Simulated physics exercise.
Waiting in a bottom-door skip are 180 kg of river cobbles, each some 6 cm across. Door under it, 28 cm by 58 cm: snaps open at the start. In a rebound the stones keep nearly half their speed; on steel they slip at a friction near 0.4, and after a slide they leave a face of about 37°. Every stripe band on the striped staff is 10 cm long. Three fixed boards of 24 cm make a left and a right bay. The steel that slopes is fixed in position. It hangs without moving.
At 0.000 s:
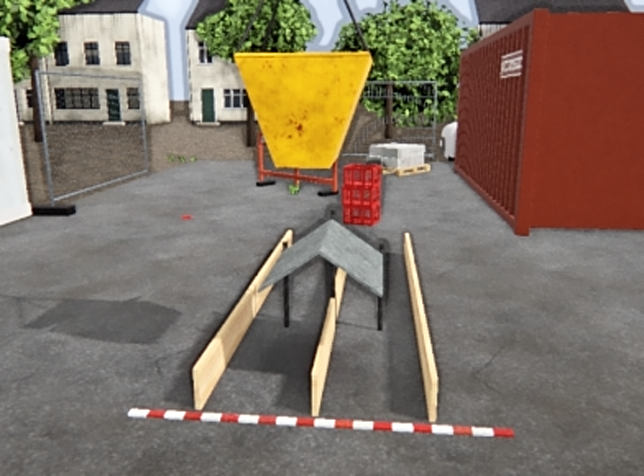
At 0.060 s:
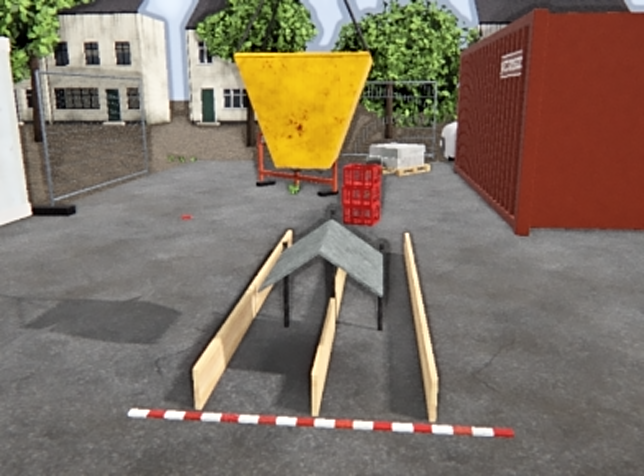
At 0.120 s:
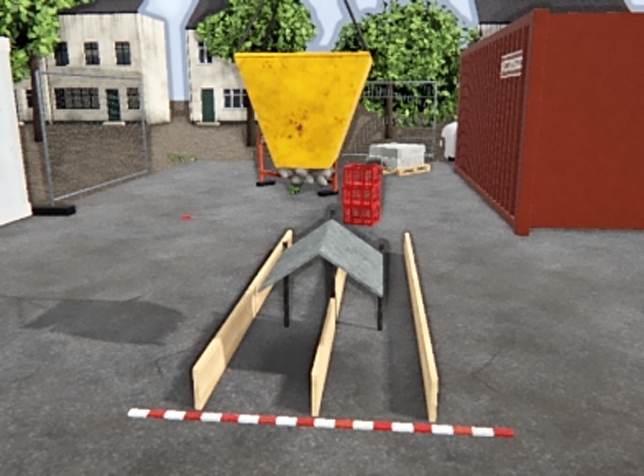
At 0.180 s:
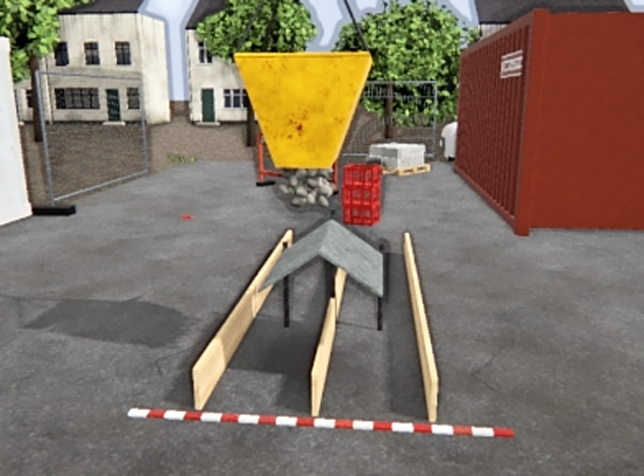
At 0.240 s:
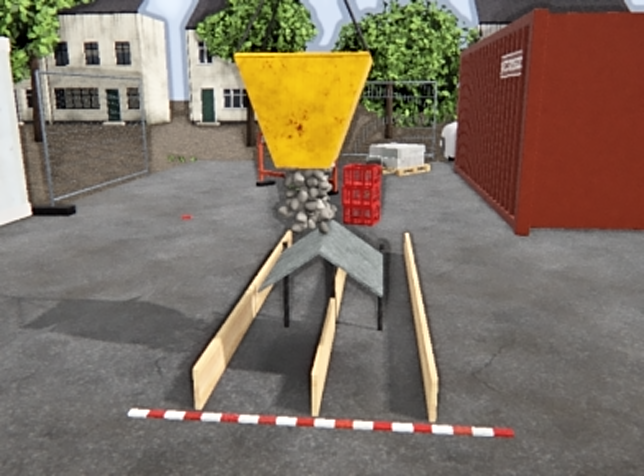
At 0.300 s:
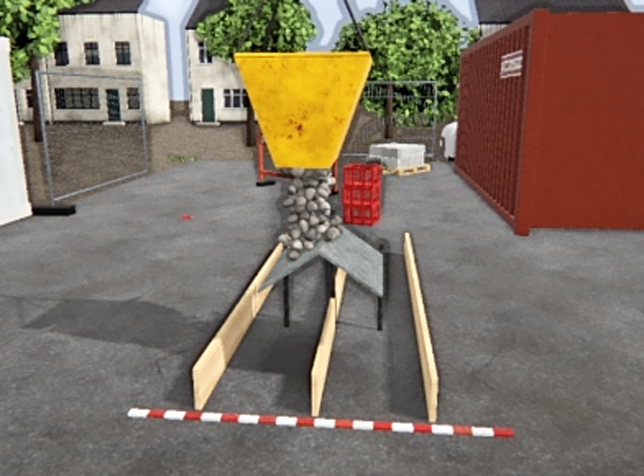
In a paved yard, grey stones drop from a yellow skip onto a small peaked roof.
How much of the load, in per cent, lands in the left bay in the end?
28 %.
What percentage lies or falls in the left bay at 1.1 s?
Some 35 per cent has got there by then.
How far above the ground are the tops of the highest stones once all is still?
About 14 cm.
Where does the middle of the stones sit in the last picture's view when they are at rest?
About (205, 351).
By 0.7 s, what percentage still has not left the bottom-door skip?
I'd put it near 20 per cent.
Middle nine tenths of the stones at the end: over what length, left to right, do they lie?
Some 260 cm left to right.
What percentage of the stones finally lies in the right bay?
Around 0 in a hundred of them.
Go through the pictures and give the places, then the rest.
In the first picture, the outlet is at (303, 158); nothing has dropped yet.
In the second picture, the outlet is at (303, 158); 2 % is out.
The third picture shows outlet at (303, 158), the stream shows down to (309, 178); 92 % still inside.
The fourth picture shows outlet at (303, 158), the stream shows down to (307, 199); 86 % still inside.
The fifth picture shows outlet at (303, 158), the stream shows down to (308, 224); 80 % still inside.
The sixth picture shows outlet at (303, 158), the stream shows down to (301, 243); 74 % still inside.
After 0.7 s, 18 % in the bottom-door skip, 36 % on the steel, 8 % falling or lying left of the bays, 35 % falling or lying in the left bay, 3 % falling or lying in the right bay, 1 % falling or lying right of the bays; the stones farthest right are at (424, 319).
After 1.1 s, 0 % in the bottom-door skip, 15 % on the steel, 40 % falling or lying left of the bays, 34 % falling or lying in the left bay, 5 % falling or lying in the right bay, 6 % falling or lying right of the bays; the stones farthest right are at (504, 362).
After 1.7 s, 0 % in the bottom-door skip, 58 % falling or lying left of the bays, 28 % falling or lying in the left bay, 2 % falling or lying in the right bay, 12 % falling or lying right of the bays; the stones farthest right are at (551, 352).
After 2.6 s, 0 % in the bottom-door skip, 58 % falling or lying left of the bays, 28 % falling or lying in the left bay, 2 % falling or lying in the right bay, 12 % falling or lying right of the bays; the stones farthest right are at (564, 351).
After 4.5 s, 0 % in the bottom-door skip, 58 % left of the bays, 28 % in the left bay, 2 % in the right bay, 12 % right of the bays; the stones farthest right are at (564, 351).
